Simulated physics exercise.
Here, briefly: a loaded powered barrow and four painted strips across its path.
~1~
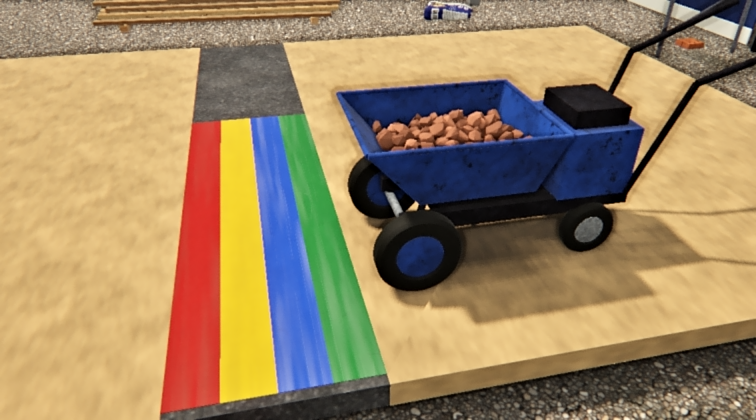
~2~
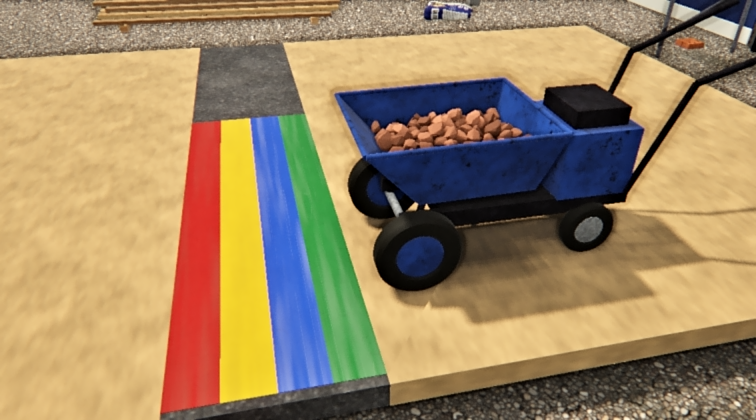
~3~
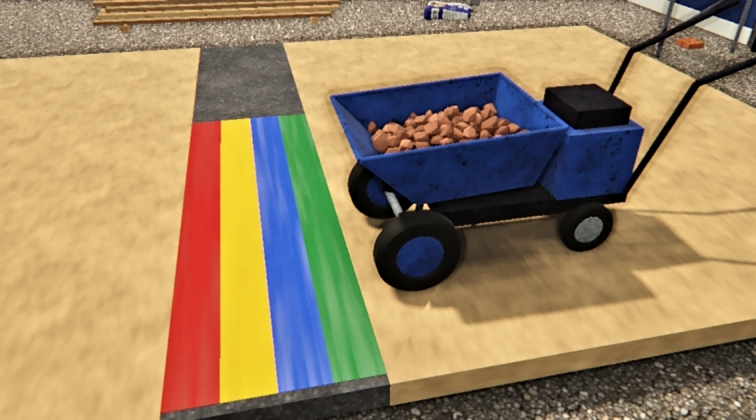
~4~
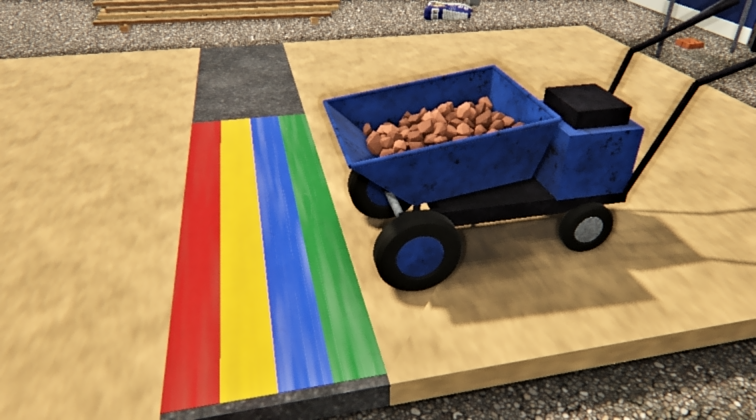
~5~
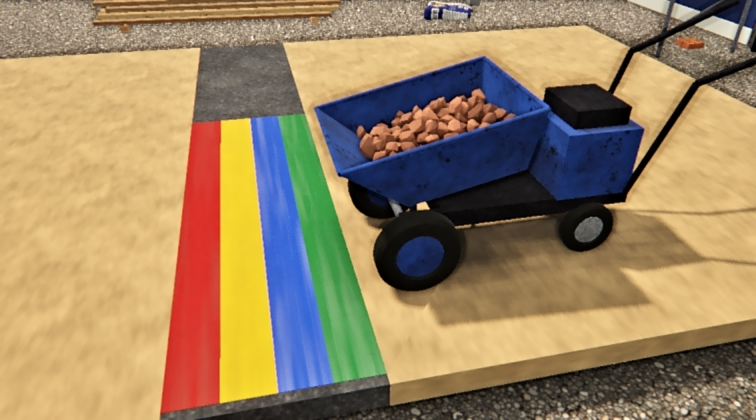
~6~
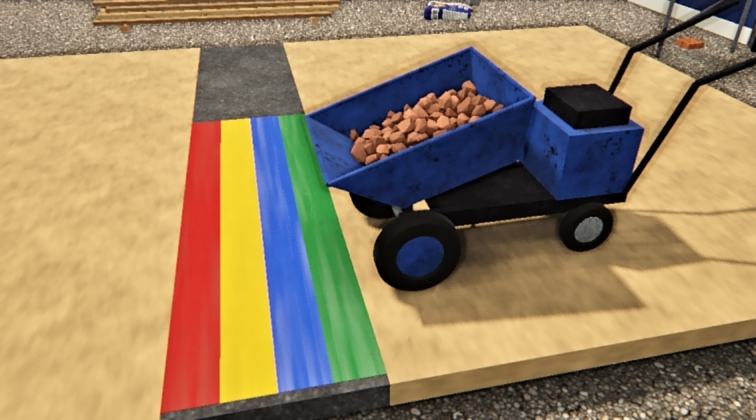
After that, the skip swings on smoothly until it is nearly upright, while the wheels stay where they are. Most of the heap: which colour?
Colour: Yellow.
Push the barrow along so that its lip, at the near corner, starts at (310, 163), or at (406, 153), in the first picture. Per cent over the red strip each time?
That comes to some 40 in a hundred for the first try and some 10 in a hundred for the second.
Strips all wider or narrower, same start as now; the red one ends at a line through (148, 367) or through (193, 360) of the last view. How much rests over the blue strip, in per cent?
Shares: About 30 per cent; about 10 per cent.
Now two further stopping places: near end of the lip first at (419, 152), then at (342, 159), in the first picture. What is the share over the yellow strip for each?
That works out to 20 per cent for the first position and 40 per cent for the second.
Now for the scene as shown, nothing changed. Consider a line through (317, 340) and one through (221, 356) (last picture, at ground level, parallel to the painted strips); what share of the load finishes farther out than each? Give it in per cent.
Roughly 90 and 20 percent.
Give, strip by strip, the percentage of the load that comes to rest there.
Here's the split: Green strip gets 0 %, blue strip 25 %, yellow strip 35 %, red strip 20 %.
Soon after the last picture, skip tipped steeply; all in the skip.
A little later, skip tipped steeply; most in the skip; a small part over the blue strip; a small part over the yellow strip.
Later still, skip tipped right over; about a quarter in the skip; about a quarter over the blue strip; about a third over the yellow strip; about a quarter over the red strip; a small part off the paint.
At rest, skip tipped right over; a small part in the skip; none over the green strip; about a quarter over the blue strip; about a third over the yellow strip; about a quarter over the red strip; a small part off the paint.
